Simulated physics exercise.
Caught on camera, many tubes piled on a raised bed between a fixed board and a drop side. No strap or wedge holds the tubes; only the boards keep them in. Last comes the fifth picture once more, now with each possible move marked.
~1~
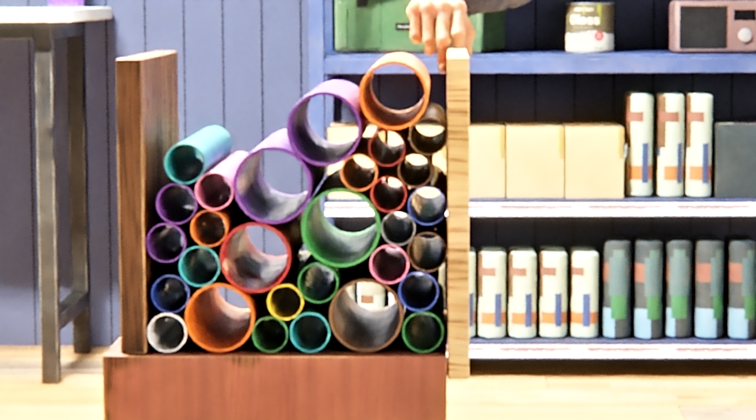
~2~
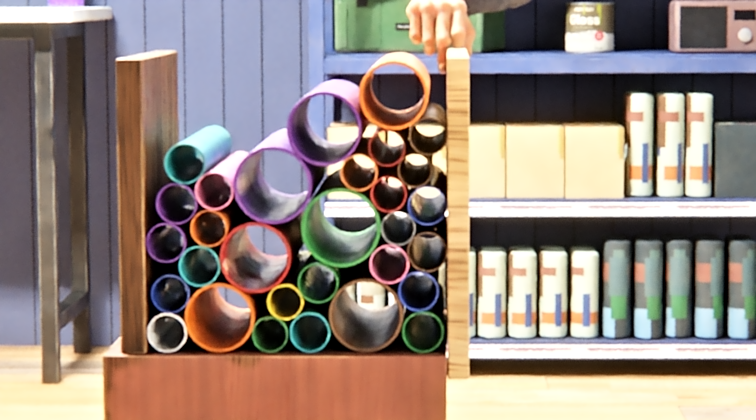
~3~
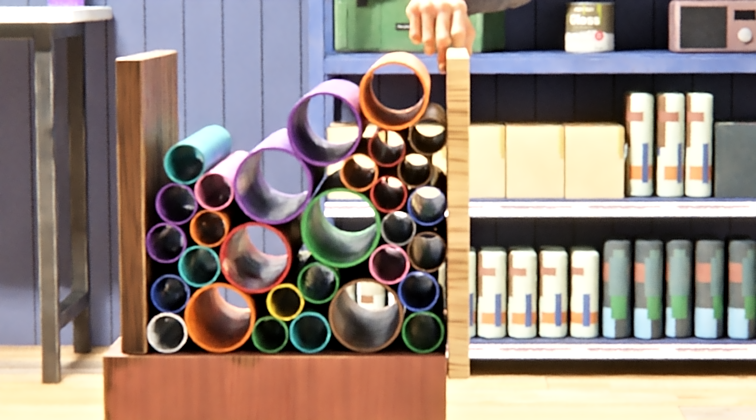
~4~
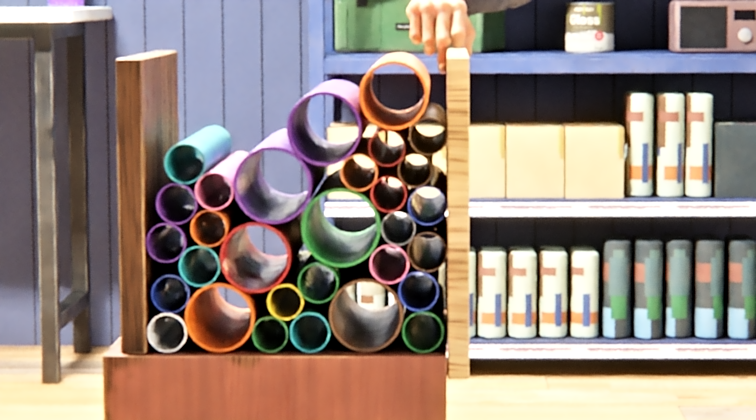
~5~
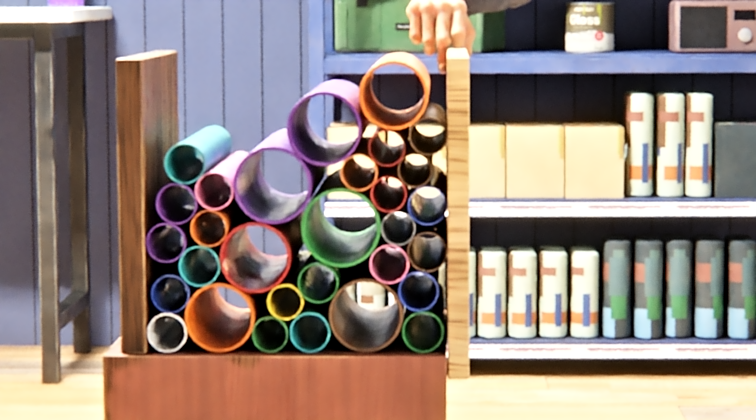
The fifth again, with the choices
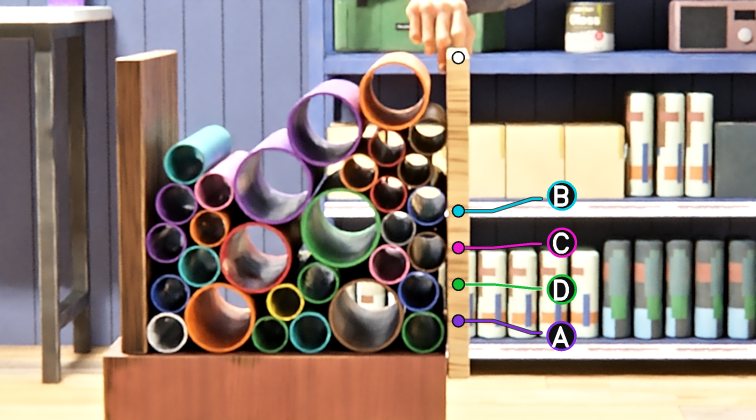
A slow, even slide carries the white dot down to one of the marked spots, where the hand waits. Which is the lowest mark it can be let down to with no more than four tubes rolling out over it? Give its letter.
The lowest mark that will do is B.
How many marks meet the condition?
One of the four.
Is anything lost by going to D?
Yes.
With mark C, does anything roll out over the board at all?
Yes.
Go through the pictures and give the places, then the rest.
The first frame shows side board (457, 200); a green tube (423, 332).
The second frame shows a green tube (423, 332); a brown tube (427, 252).
The third frame shows a blue tube (427, 206); a brown tube (415, 170).
The fourth frame shows a purple tube (324, 128); side board (457, 200).
The fifth frame shows a green tube (423, 332); a brown tube (427, 252).
On the marked copy, A at (458, 321); B at (458, 211); C at (458, 248); D at (458, 284); the white dot at (458, 58).
With B. Early on, top of the board (448, 128).
Further on, top of the board (448, 207).
At the end, top of the board (448, 210), two out over the board.
As for the rest, A more than four out over the board; C more than four out over the board; D more than four out over the board.
